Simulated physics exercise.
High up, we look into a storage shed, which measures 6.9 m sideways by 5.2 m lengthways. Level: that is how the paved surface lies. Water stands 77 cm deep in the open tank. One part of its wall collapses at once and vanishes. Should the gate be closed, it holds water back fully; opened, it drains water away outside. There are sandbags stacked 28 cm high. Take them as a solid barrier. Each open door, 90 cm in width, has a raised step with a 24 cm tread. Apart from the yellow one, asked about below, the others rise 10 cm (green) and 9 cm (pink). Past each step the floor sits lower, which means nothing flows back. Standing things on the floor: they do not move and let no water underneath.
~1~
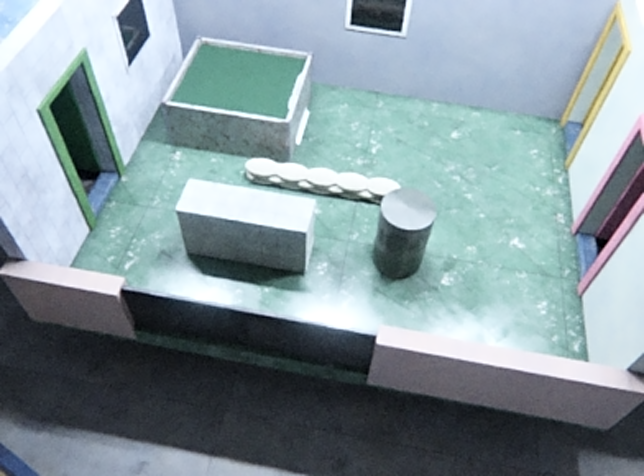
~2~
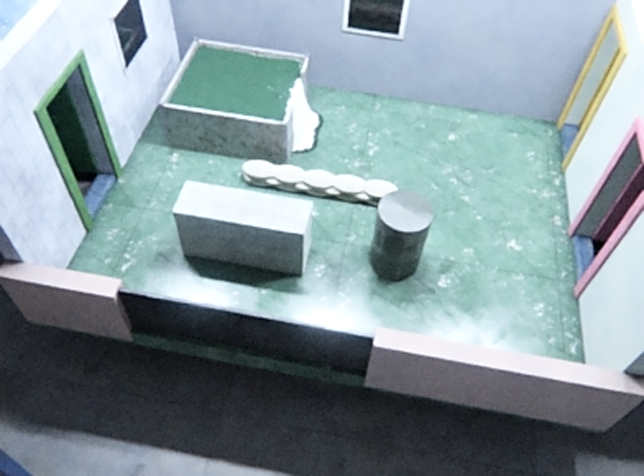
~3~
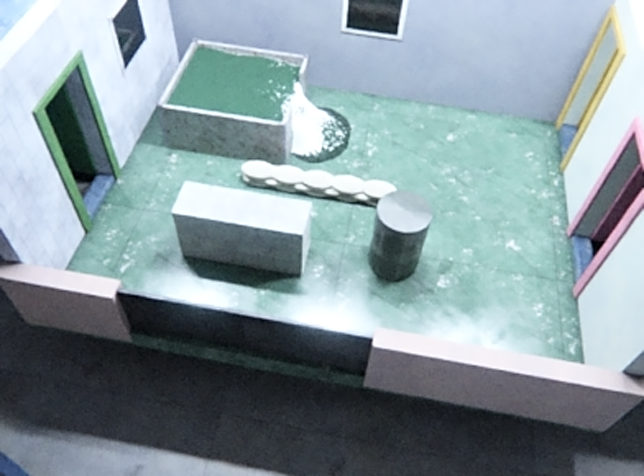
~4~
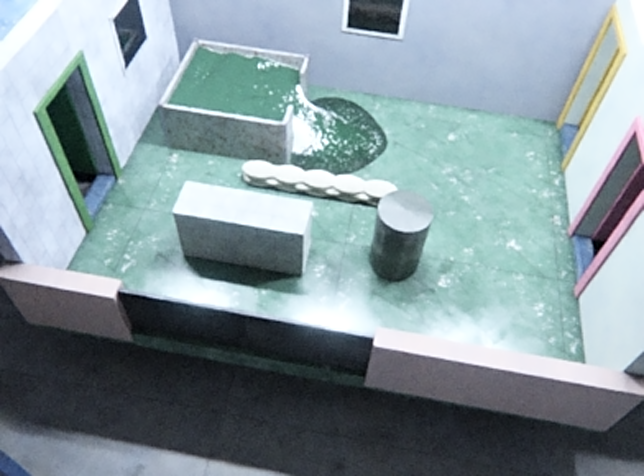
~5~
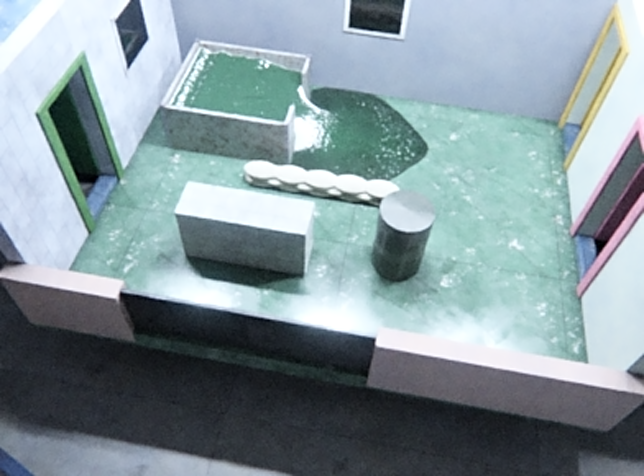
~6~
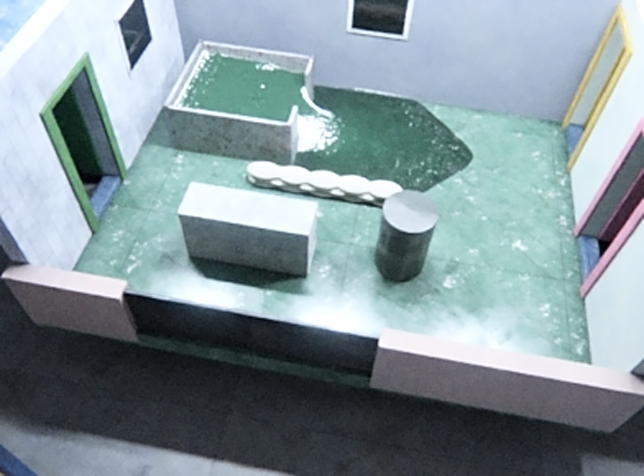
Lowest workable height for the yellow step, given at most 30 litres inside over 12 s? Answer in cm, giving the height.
Roughly 28 cm.
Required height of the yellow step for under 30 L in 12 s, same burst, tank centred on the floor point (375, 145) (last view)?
Near 29 cm.
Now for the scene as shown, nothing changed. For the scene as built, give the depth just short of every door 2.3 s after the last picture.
Yellow 29, green 0, pink 15 cm.
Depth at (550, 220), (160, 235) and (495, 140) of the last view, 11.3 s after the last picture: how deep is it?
Around 9 cm, 4 cm and 6 cm.
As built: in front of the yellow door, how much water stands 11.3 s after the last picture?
Roughly 6.5 cm deep.
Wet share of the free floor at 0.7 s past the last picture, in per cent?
Around 35 per cent of the free floor.
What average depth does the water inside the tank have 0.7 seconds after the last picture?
About 50 centimetres.
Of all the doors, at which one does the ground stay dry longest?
It's the green door.
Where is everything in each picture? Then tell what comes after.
The first picture shows still water, 77 cm deep, in the open tank at (241, 81); the yellow door at (590, 97) is dry.
In the second picture, the front is at (312, 146), 0.4 m from the gap at (295, 115); 0.2 m2 of floor is wet, 77 cm left at the back.
In the third picture, water pours out at (294, 118) and has run 0.8 m, to (340, 149); about 12 cm deep outside, 77 cm at the back.
In the fourth picture, the gap is at (295, 118), the front 1.5 m out at (382, 145); the back of the open tank holds 76 cm.
In the fifth picture, the front is at (420, 155), 2.1 m from the gap at (296, 118); 3.7 m2 of floor is wet, 67 cm left at the back.
In the sixth picture, the front is at (463, 159), 2.8 m from the gap at (300, 119); 5.3 m2 of floor is wet, 65 cm left at the back; 1.8 m in a straight line remain to the yellow door at (592, 99).
Then, 0.7 s after the last picture water covers 35 % of the floor, deepest (42 cm) near (306, 130); 13 cm at the yellow door, 0 litres in over its 15 cm step.
Then, 2.3 s after the last picture water covers 45 % of the floor, deepest (31 cm) near (565, 141); 29 cm at the yellow door, 119 litres in over its 15 cm step.
Then, 11.3 s after the last picture water covers 95 % of the floor, deepest (12 cm) near (183, 71); 6 cm at the yellow door, 185 litres in over its 15 cm step.
At the yellow door as built, the water peaked near 34 cm, 1.7 s after the last picture.
With a step of 23 cm, 66 litres would have come in within the 12 s; with 31 cm, 15 litres. So under 30 litres takes about 28 cm.
